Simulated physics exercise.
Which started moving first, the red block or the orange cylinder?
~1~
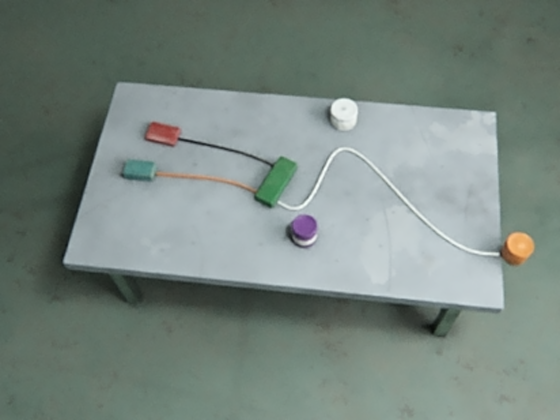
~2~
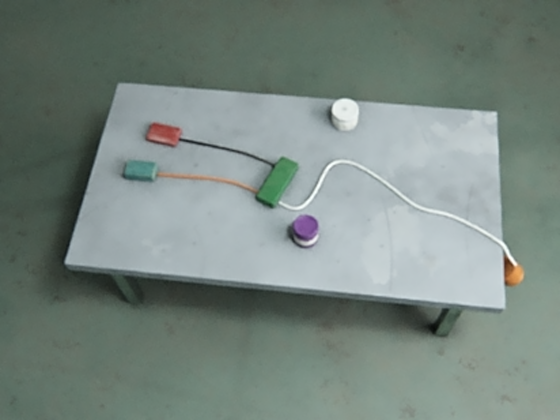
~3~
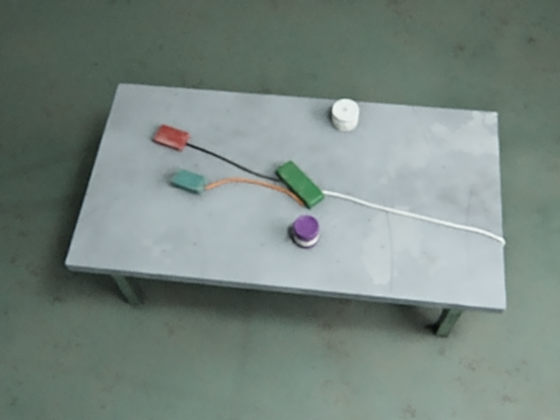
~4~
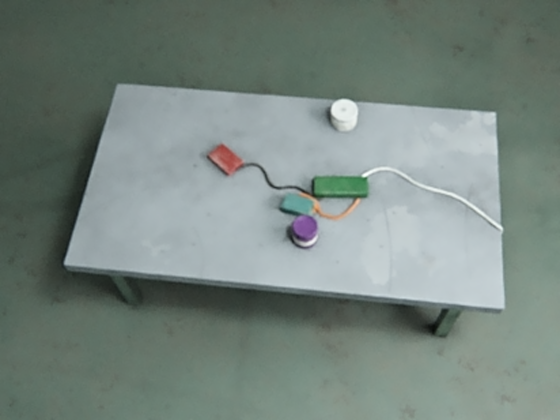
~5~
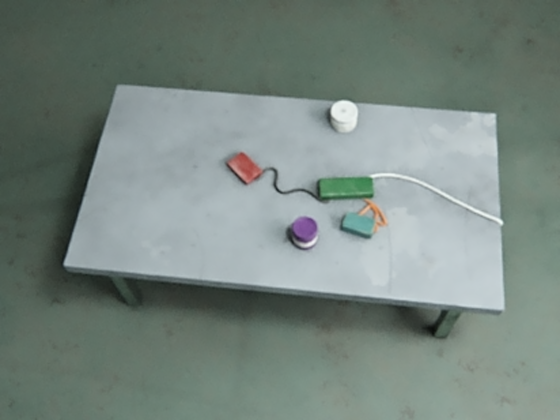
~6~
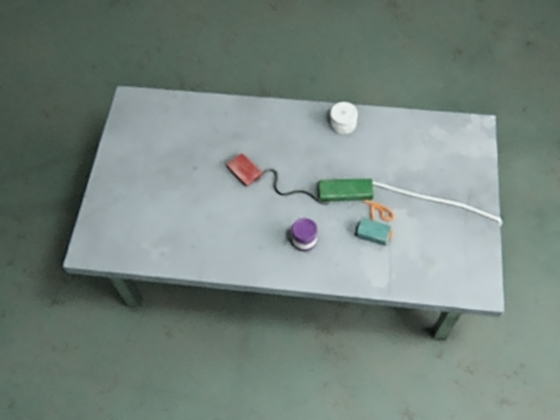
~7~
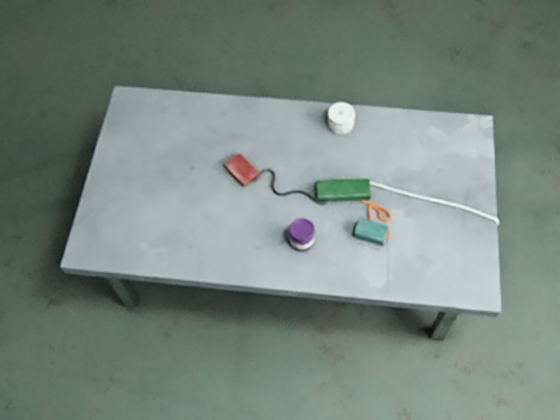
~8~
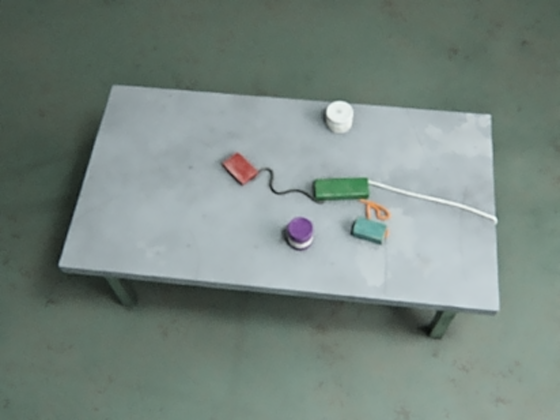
The orange cylinder started moving first, tipping down at the right edge while the red block was still in its place. The red block was pulled along only afterwards.
On a gray table, an orange cylinder dropped off the right edge, its white cable pulling a green power strip rightward and dragging the wired red and teal blocks after it, until they settled with the cable over the edge, canister and tin unmoved.
